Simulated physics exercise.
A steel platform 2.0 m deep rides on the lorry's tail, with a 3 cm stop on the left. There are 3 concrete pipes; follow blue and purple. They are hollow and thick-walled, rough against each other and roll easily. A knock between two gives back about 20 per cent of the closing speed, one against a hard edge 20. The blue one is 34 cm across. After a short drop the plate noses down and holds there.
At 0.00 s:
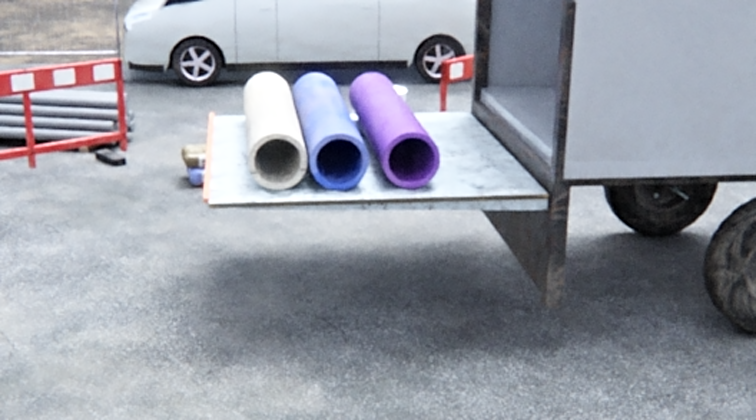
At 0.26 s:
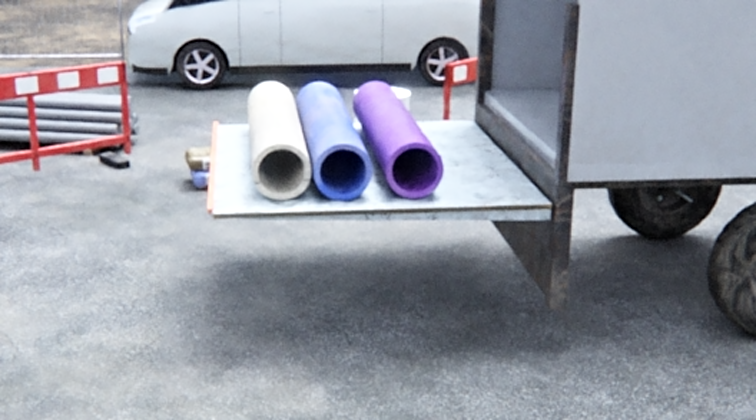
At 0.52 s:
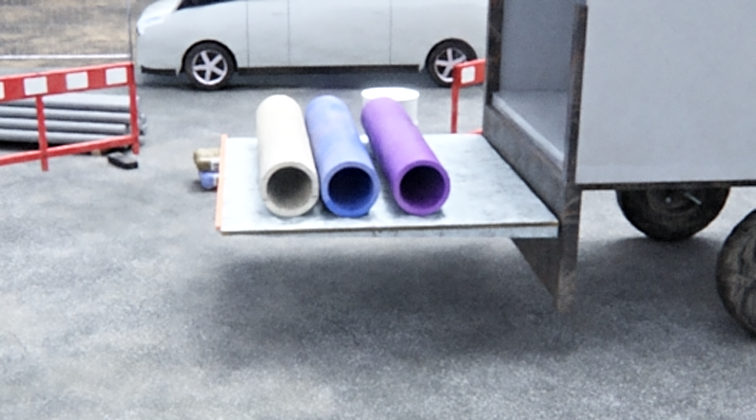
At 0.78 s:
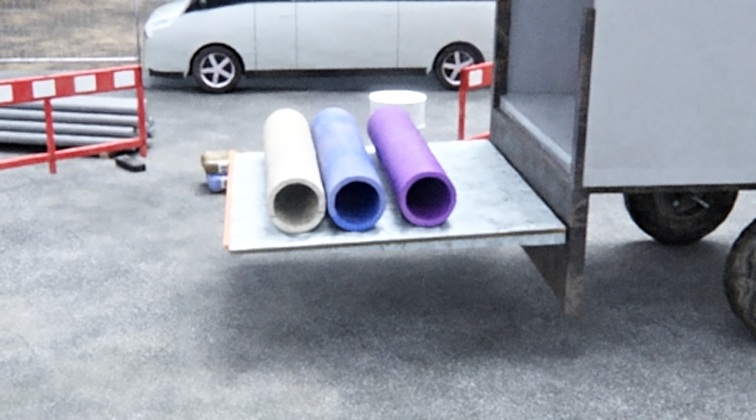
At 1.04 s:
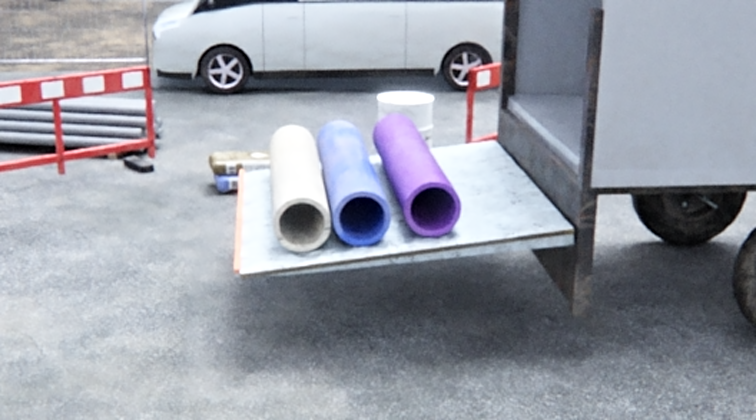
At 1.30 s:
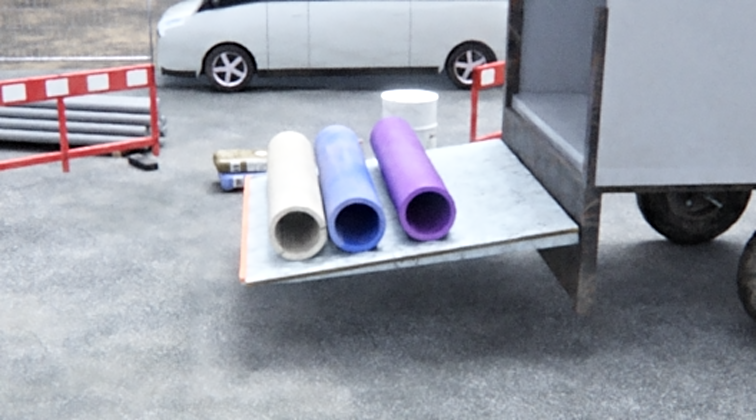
Paved yard with a lorry's tail platform lowering, then tilting down leftward, its cream, blue and purple pipes edging slightly left.
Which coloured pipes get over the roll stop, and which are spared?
The blue pipe rolls off the plate, the purple rolls off the plate.
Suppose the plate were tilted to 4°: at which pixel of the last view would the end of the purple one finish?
Near (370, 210).
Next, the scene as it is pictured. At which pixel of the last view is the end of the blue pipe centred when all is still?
At about (182, 333).
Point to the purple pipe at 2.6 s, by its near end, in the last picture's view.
At about (302, 234).
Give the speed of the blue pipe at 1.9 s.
About 0.5 m/s.
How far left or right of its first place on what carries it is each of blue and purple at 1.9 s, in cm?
Blue 35 left, purple 35 left.
After 1.9 s, blue is on the plate, 40 cm from the stop, rolling left; purple is on the plate, 80 cm from the stop, rolling left; 0 gone from the plate.
After 2.6 s, blue is on the plate, 5 cm from the stop, rolling left; purple is on the plate, 35 cm from the stop, rolling left; 1 gone from the plate.
After 3.4 s, blue is on the ground; purple is over the stop and falling; 3 gone from the plate.
At rest (6.7 s), blue is on the ground; purple is off the lift, on the ground; 3 gone from the plate.
